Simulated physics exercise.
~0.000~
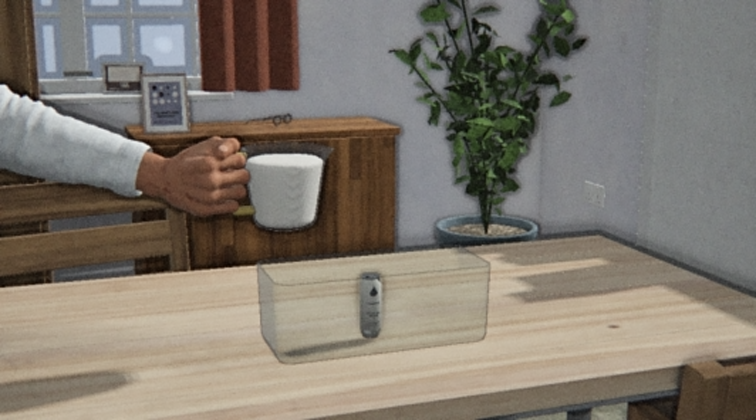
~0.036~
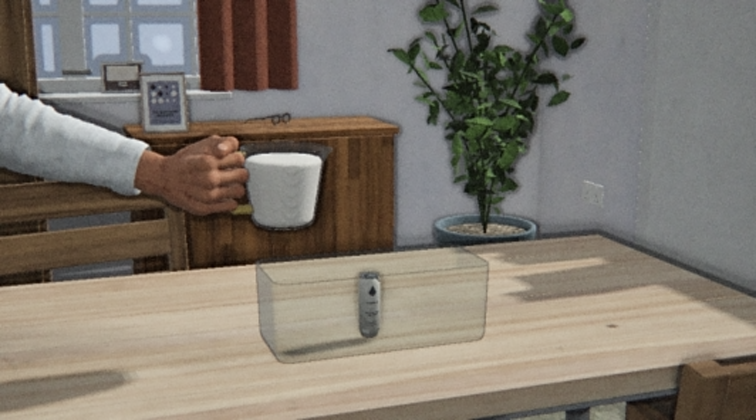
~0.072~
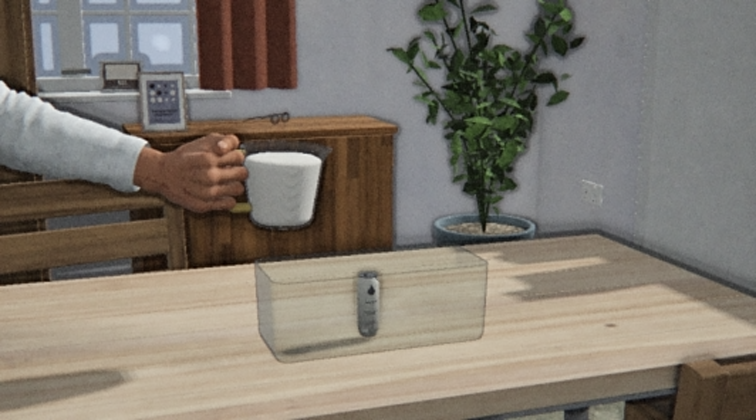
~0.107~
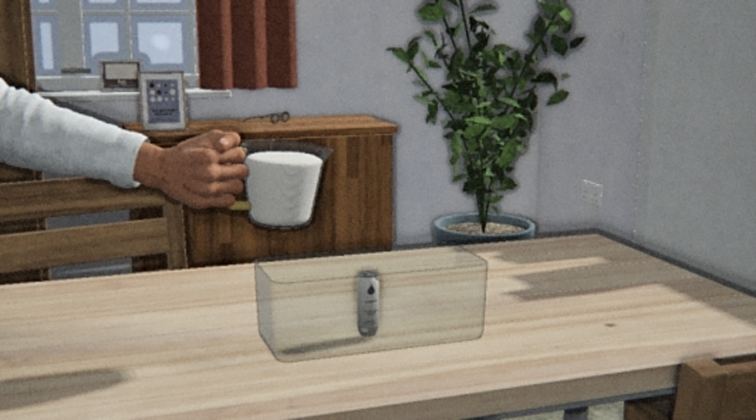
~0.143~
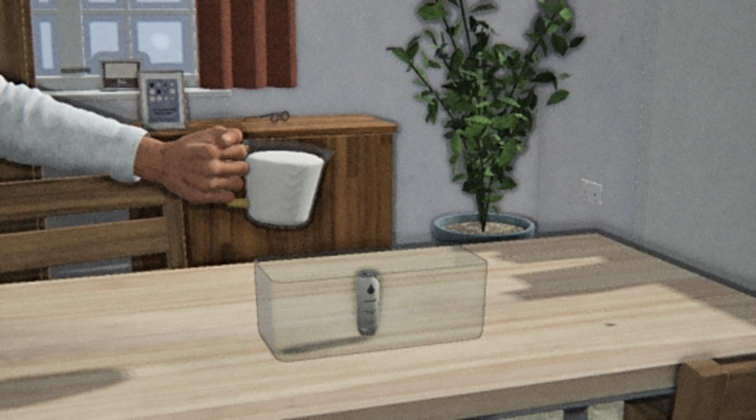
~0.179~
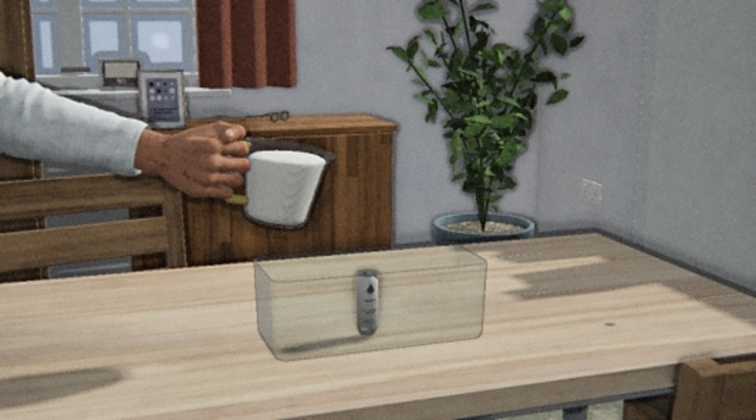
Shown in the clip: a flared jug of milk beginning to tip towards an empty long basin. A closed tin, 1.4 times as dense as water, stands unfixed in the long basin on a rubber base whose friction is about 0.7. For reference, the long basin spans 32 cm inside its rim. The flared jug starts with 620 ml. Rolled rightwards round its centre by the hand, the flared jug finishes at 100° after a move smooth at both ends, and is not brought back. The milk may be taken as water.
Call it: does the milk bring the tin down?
Call: Brought down.
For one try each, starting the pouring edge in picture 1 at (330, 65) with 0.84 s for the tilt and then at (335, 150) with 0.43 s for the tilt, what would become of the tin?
Try 1: Still standing; try 2: Tipped over.
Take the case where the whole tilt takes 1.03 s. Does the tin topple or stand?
The tin stays on its base.
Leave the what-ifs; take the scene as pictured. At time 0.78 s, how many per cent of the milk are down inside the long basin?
Some 68 per cent.
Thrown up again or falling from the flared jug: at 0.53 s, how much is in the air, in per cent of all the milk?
Estimate: Some 22 % of the total.
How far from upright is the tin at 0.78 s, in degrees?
The tilt is near 0°.
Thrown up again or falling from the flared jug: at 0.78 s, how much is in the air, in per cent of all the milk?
Near 16 in a hundred.
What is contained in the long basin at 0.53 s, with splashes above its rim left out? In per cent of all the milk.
Roughly 7 per cent.
Then, 0.53 s in, the tilt is 69° and 71 per cent is still to pour; the tin stands where it began.
Then, 0.78 s in, the tilt is 99° and 17 per cent is still to pour; the tin stands where it began.
Then, 1.05 s in, the tilt is 100° and 1 per cent is still to pour; the tin leans 31°.
Then, 1.34 s in, the tilt is 100° and 0 per cent is still to pour; the tin lies on its side.
Finally, the tin lies on its side.
